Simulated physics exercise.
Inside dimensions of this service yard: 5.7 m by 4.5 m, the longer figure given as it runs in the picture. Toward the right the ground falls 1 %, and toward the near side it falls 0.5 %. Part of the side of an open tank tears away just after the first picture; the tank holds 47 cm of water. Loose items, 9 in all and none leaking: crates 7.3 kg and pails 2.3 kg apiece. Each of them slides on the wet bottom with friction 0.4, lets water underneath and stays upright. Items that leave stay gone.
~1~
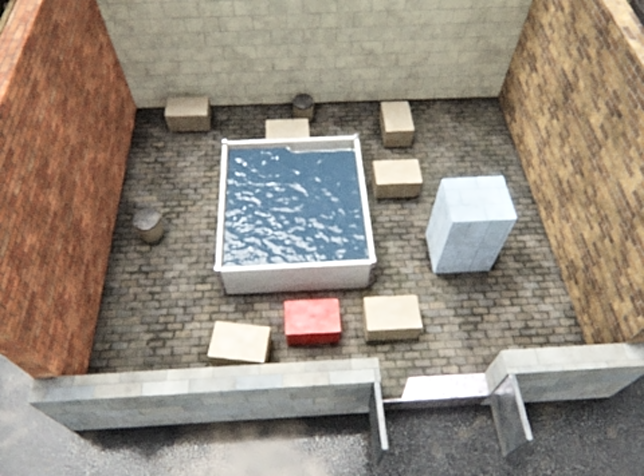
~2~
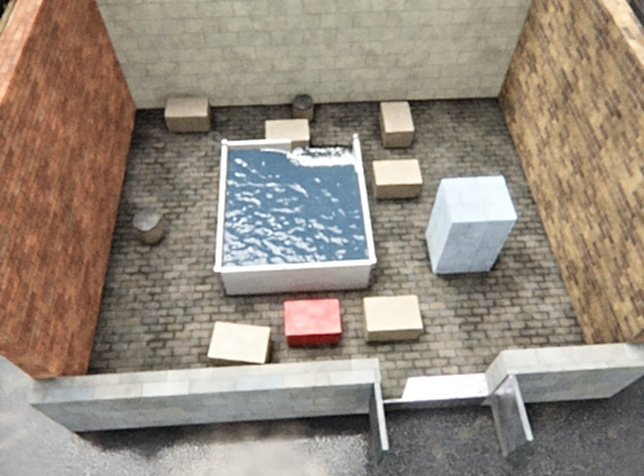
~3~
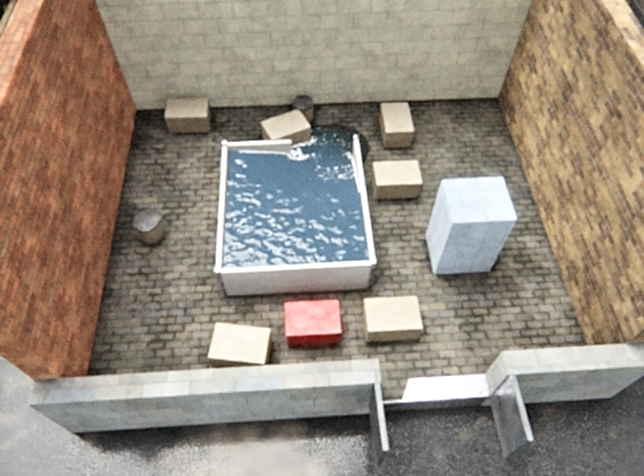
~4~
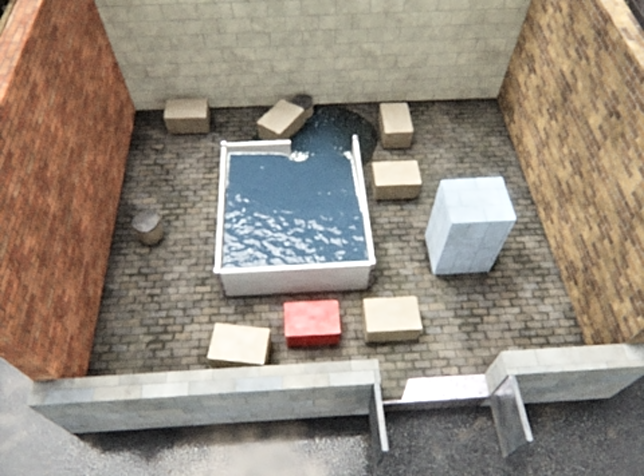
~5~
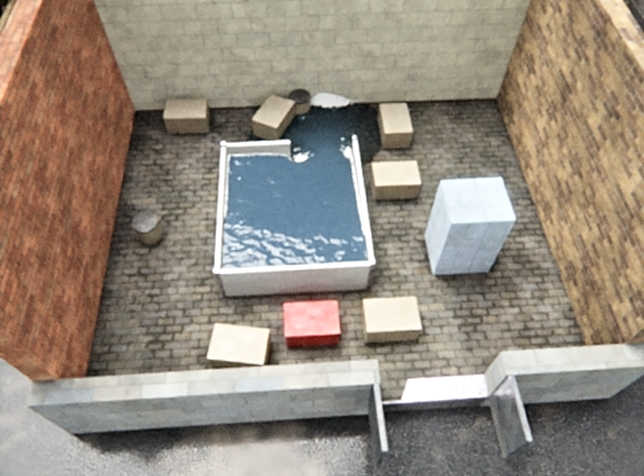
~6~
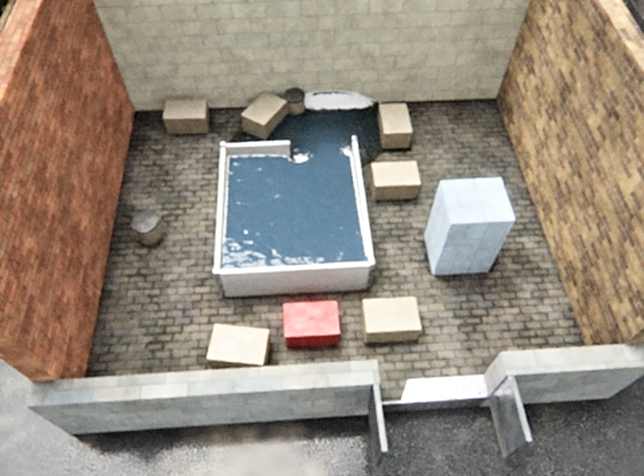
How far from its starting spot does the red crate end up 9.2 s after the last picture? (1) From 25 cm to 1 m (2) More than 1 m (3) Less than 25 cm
From 25 cm to 1 m (1).
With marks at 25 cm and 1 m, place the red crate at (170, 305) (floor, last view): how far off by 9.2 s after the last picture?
Outcome: It is taken a long way.
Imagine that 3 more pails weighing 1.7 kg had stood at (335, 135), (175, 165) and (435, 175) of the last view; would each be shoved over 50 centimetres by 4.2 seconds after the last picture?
In that order: Over, over, less.
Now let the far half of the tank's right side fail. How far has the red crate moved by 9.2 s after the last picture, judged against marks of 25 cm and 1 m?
Well, the red crate goes a long way then.
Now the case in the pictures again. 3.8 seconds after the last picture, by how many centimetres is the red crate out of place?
0 cm or so by then.
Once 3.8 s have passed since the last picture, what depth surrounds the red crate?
Close to 0 centimetres.
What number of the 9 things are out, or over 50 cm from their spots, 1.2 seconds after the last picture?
The count is 3.
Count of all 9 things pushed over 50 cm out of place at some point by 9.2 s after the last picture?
That makes 7.
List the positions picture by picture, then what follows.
In the first picture, the red crate at (312, 316) rests on the ground; 3.2 m2 under water; 0 of 9 have shifted.
In the second picture, the red crate at (312, 317), on the bottom; water covers 3.6 m2; 0 of 9 have shifted.
In the third picture, the red crate at (312, 317) rests on the ground; 4.0 m2 under water; 1 of 9 have shifted.
In the fourth picture, the red crate at (312, 318) rests on the ground; 4.8 m2 under water; 1 of 9 have shifted.
In the fifth picture, the red crate at (311, 318) rests on the ground; water covers 5.4 m2; 2 of 9 have shifted.
In the sixth picture, the red crate at (311, 318) rests on the ground; 5.8 m2 under water; 2 of 9 have shifted.
Then, 1.2 s after the last picture the red crate is near (311, 318), 0.0 m from its start, aground; 0 of 9 are out; 1 afloat.
Then, 3.8 s after the last picture the red crate is near (311, 318), 0.0 m from its start, aground; 0 of 9 are out; 2 afloat.
Then, 6.2 s after the last picture the red crate is near (318, 302), 0.2 m from its start, aground; 0 of 9 are out; 6 afloat.
Then, 9.2 s after the last picture the red crate is near (280, 296), 0.4 m from its start, afloat; 0 of 9 are out; 9 afloat.
